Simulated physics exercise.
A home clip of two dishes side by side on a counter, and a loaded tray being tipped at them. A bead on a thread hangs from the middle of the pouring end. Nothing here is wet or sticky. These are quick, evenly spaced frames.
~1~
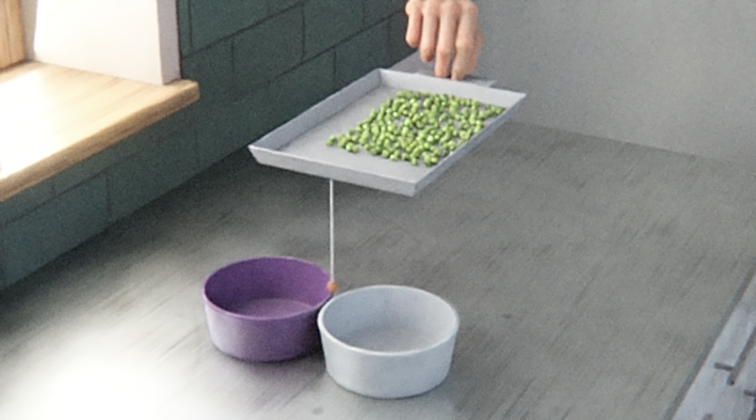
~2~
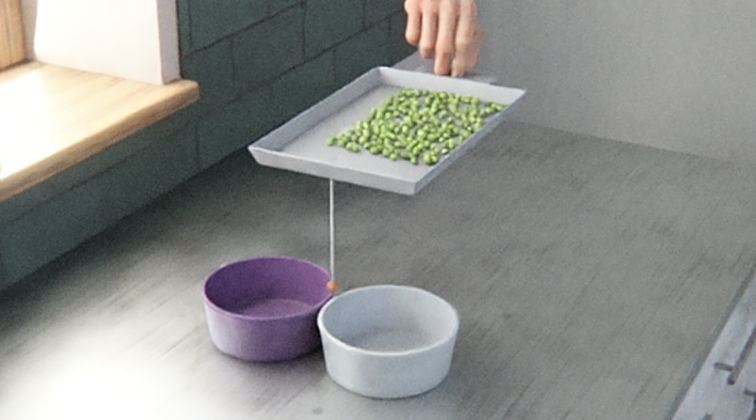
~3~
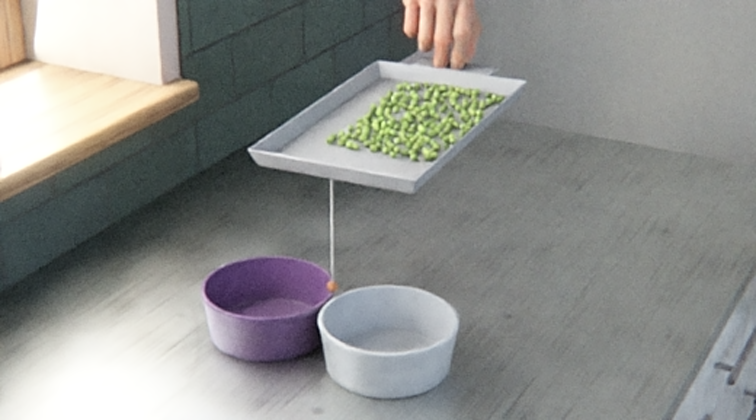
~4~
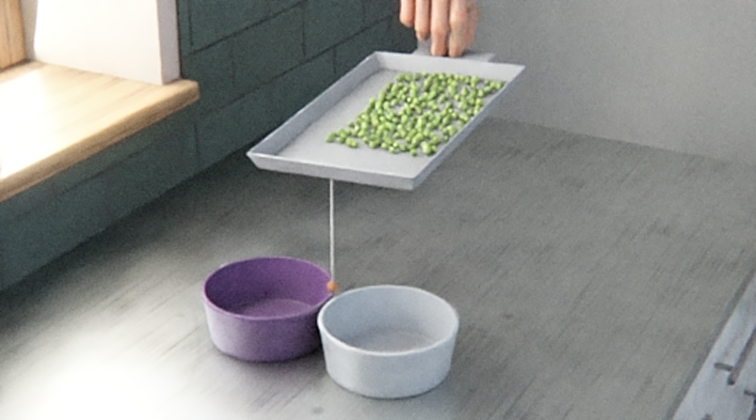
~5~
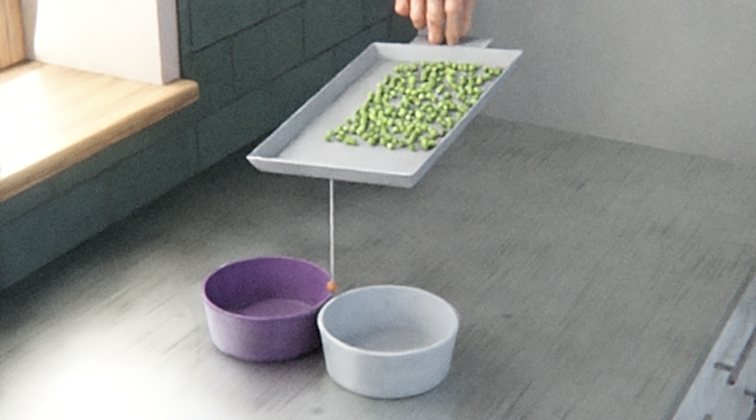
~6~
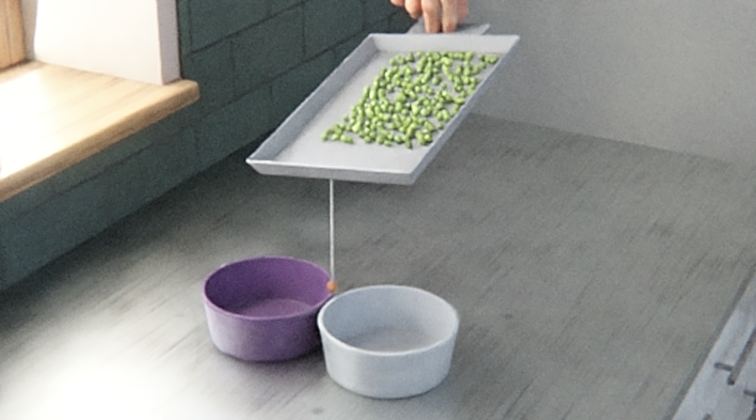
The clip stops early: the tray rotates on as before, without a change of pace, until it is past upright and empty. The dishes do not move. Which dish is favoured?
The left-hand one ends fuller.
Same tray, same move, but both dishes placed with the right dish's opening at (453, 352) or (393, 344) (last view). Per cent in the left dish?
Roughly 0 per cent, and 70 per cent.
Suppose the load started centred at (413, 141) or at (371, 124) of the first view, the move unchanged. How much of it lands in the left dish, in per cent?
The first gives 100 %, the second 100 %.
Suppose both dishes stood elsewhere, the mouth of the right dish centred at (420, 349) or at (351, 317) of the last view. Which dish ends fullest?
At the first place the left dish, at the second the left one.
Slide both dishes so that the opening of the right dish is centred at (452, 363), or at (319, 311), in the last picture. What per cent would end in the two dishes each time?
Near 0 % and 80 %.
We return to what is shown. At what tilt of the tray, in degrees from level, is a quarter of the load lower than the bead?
Roughly 60°.
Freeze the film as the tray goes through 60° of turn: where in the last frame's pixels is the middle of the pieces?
Roughly at (274, 180).
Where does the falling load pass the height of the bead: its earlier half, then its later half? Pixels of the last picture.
The first part at (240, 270); the rest at (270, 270).
Shortly afterwards, tray tipped steeply; near two thirds on the tray; near a quarter in the left dish; only a few outside both; a little in the air.
Next, tray tipped right over; only a few on the tray; all but a few in the left dish; only a few outside both; a little in the air.
Some moments later, tray tipped past a quarter turn; all but a few in the left dish; only a few outside both.
In the end, tray tipped past a quarter turn; none at all in the right dish; all but a few in the left dish; only a few outside both.
